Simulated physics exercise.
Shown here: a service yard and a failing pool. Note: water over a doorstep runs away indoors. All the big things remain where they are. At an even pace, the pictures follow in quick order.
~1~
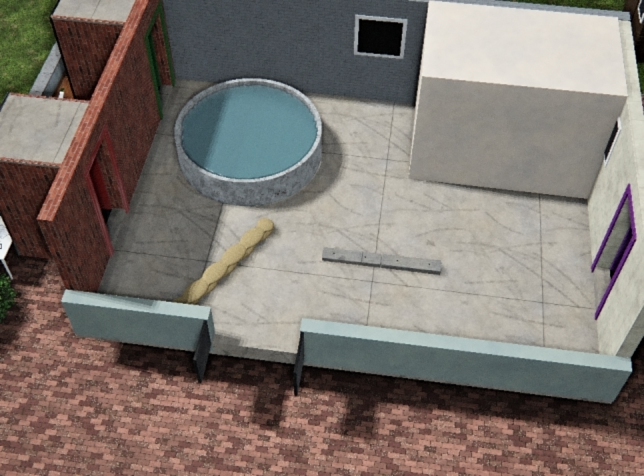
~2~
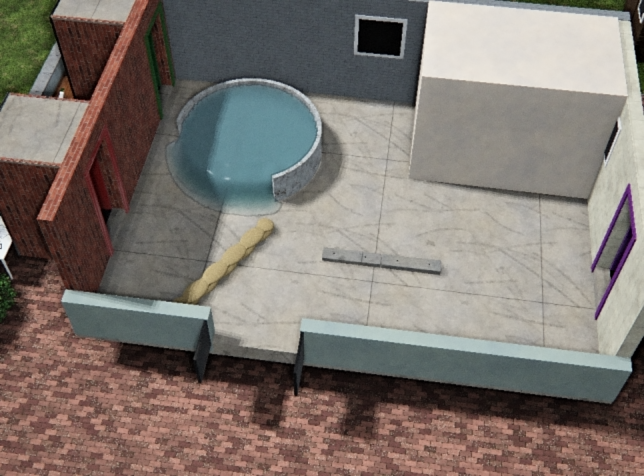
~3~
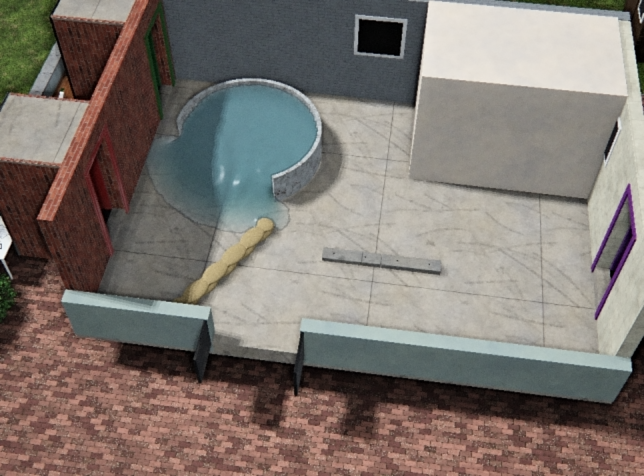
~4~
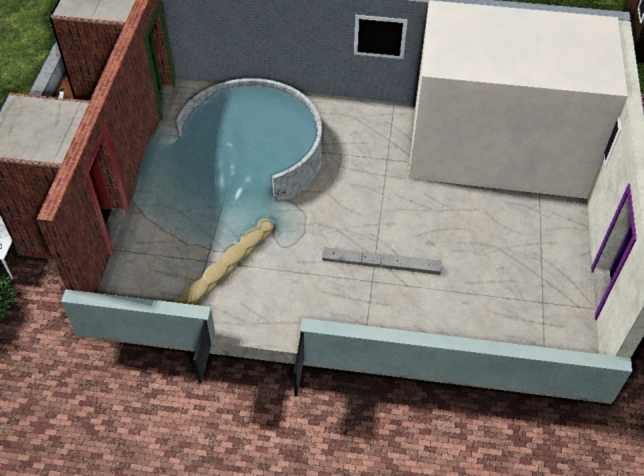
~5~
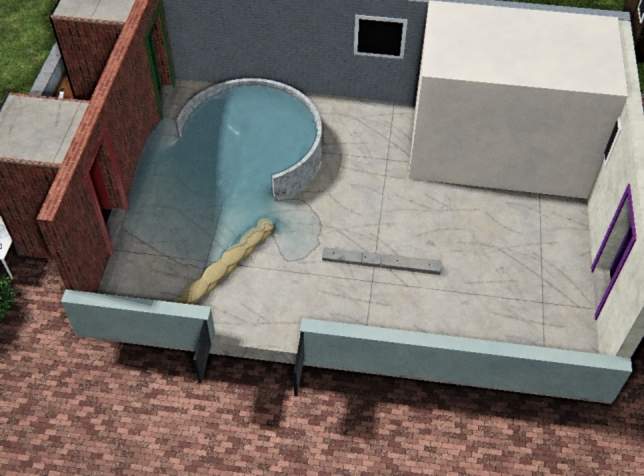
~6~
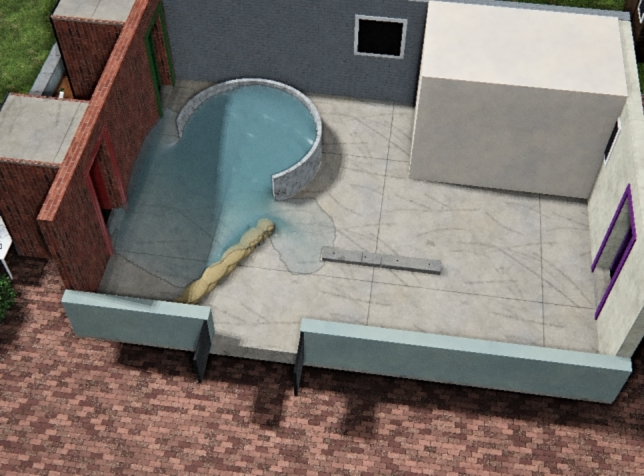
Water burst out through the front left side of a round stone pool in a walled yard, then spread across the paved floor toward the brick wall and around a twisted tan barrier.
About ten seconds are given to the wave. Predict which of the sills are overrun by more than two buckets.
At the end, I expect the red door to go past two buckets, I expect the green door to go past two buckets, I expect the purple door to stop at two buckets or less.
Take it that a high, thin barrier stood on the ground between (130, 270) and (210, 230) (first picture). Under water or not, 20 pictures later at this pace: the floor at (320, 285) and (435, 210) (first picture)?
The first point ends up swamped and the second ends up spared.
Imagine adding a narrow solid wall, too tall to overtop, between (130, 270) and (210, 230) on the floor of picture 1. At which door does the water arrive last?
The purple-painted one.
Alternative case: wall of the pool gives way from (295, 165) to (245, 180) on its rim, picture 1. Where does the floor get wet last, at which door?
It's the green one.
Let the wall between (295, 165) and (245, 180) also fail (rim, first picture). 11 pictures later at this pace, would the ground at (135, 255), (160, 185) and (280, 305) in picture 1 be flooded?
Soaked, untouched, soaked.
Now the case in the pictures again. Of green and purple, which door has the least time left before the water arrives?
Answer: The door marked green.
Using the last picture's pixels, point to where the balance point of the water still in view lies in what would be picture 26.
Centre of the water: Near (209, 225).
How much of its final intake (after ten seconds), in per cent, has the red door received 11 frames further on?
That share would be near 10 %.
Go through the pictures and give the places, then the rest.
The round tank at (249, 131) is whole and still, in the first frame.
Water pours out at (203, 185) and has run to (277, 208), in the second frame.
The front is at (284, 221), out from the gap at (204, 186), in the third frame.
The front is at (293, 240), out from the gap at (204, 187), in the fourth frame.
Water pours out at (204, 188) and has run to (312, 242), in the fifth frame.
Water pours out at (204, 188) and has run to (318, 264), in the sixth frame.
A moment on, water covers 30 % of the floor; the red door under two buckets in, the green door wet at the sill, nothing in, the purple door not reached.
Next, water covers 40 % of the floor; the red door under two buckets in, the green door wet at the sill, nothing in, the purple door not reached.
Then, water covers 45 % of the floor; the red door far over two buckets in, the green door wet at the sill, nothing in, the purple door not reached.
Later, water covers 80 % of the floor; the red door far over two buckets in, the green door under two buckets in, the purple door wet at the sill, nothing in.
In the end, water covers 90 % of the floor; the red door far over two buckets in, the green door over two buckets in, the purple door wet at the sill, nothing in.
